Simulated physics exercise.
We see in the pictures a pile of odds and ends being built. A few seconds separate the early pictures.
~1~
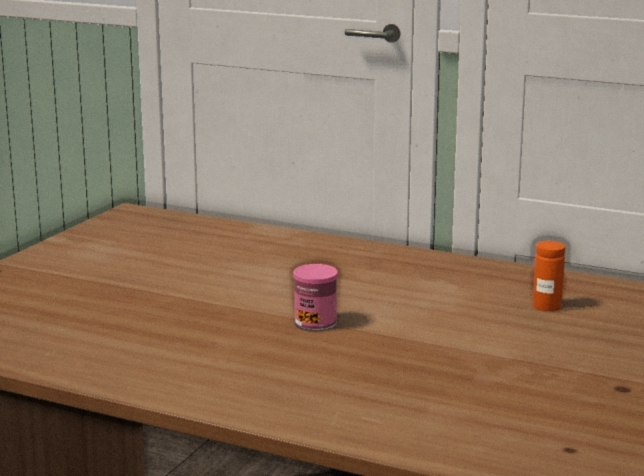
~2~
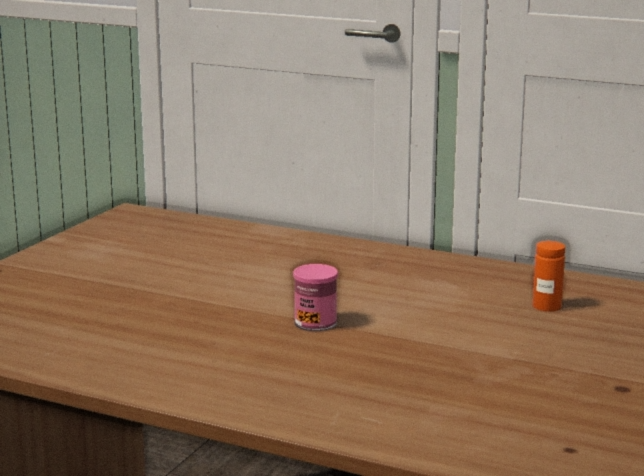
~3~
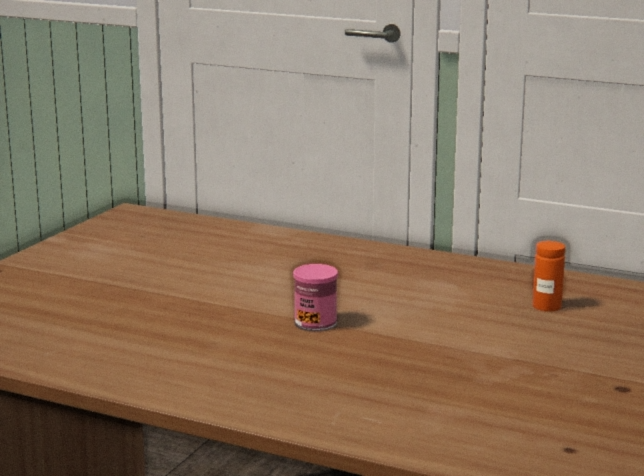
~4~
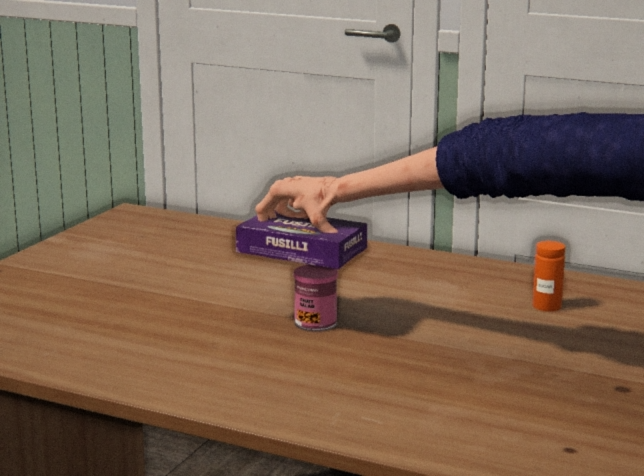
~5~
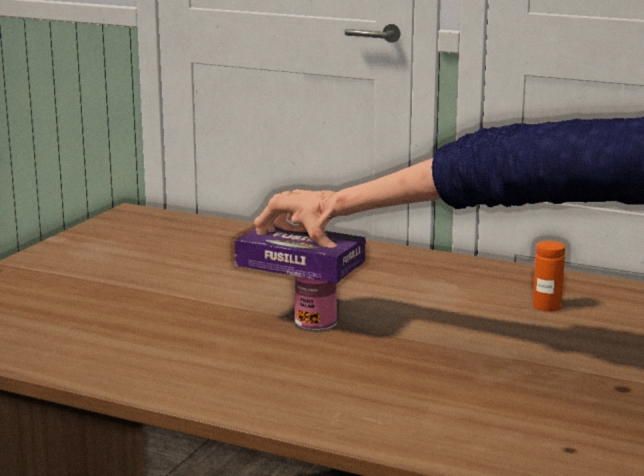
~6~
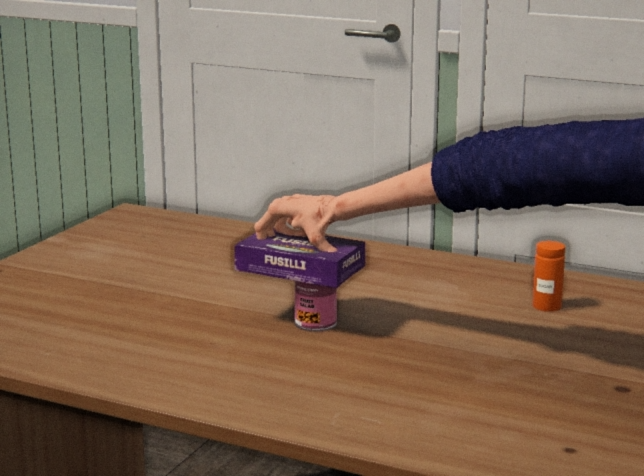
On a wooden table, a hand lowers a purple fusilli packet onto a pink tin.
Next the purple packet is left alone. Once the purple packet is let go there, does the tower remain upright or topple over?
It stands.
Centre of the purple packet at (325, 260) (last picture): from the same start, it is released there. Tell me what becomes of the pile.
Result: Pile standing.
Then, 1.00 s later than the last frame, all is still.
Then, 2.10 s later than the last frame, purple packet resting near (300, 256).
When it is over, all 3 as before. End places, in pixels of the last picture, purple packet near (300, 256). The pile holds.
